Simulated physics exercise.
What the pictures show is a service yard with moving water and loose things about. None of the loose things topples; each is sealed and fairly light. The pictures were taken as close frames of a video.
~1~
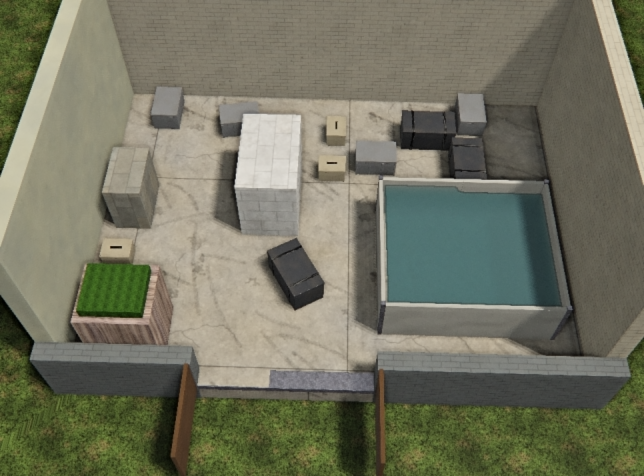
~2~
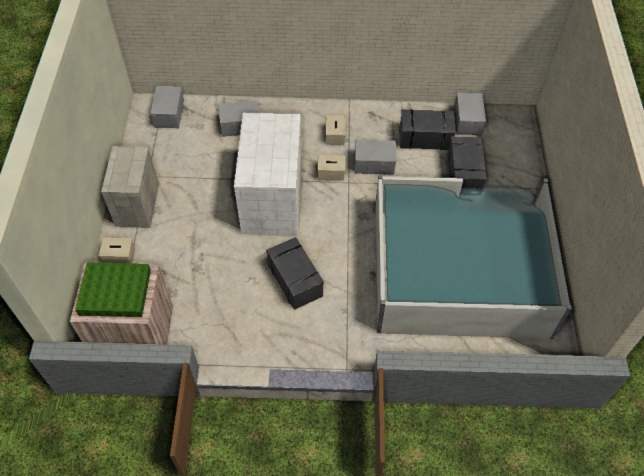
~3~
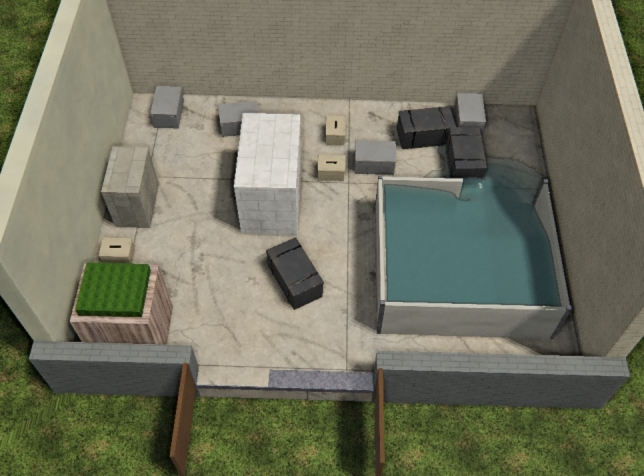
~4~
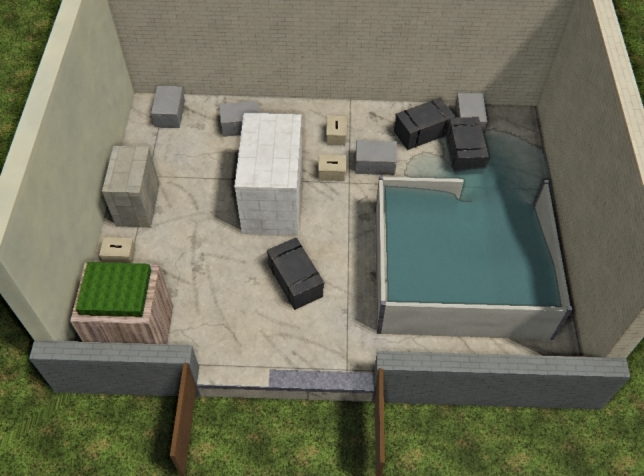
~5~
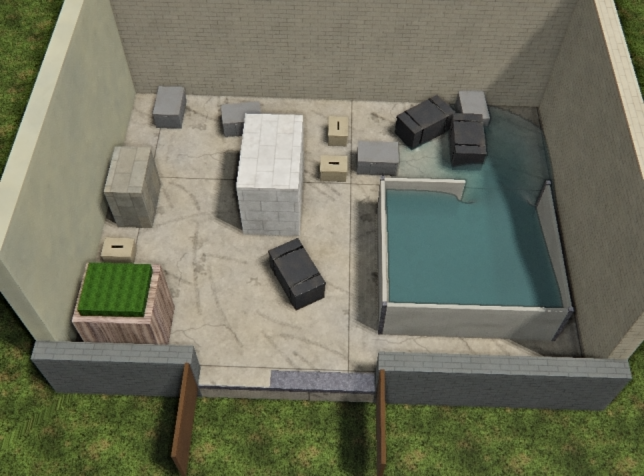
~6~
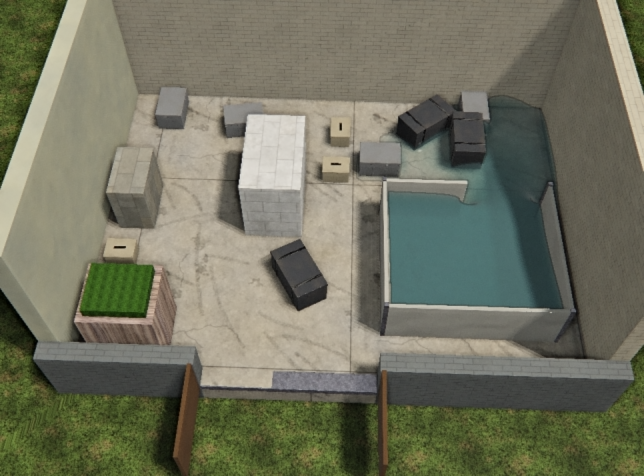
Water poured through a gap in the back wall of a pool on the right, nudging two dark trunks behind it and spreading over the paving toward the yard's back corner.
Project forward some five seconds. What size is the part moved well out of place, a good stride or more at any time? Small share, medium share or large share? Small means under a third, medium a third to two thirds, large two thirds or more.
A large share.
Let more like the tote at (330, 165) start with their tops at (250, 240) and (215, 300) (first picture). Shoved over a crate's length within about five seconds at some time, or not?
Taking them in order, the first one never gets that far and the second one never gets that far.
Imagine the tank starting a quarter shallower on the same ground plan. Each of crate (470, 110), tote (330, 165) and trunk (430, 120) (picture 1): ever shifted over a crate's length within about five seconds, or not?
Well, one by one: Carried that far, carried that far, carried that far.
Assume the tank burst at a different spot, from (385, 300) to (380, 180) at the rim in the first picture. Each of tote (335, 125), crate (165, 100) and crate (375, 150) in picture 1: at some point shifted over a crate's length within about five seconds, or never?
As listed: Swept aside, never so far, never so far.
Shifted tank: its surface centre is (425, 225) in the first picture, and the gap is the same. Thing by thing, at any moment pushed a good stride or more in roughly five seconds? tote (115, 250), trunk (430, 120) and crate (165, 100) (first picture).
Not far, Far enough, Far enough.
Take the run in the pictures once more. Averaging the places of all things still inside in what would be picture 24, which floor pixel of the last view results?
Around (249, 183).
A moment on, 2 of 10 are well off their spots; 1 afloat.
Next, 3 of 10 are well off their spots; 1 afloat.
Later, 7 of 10 are well off their spots; 3 afloat.
In the end, 8 of 10 are well off their spots, and 8 have been at some point; 7 afloat.
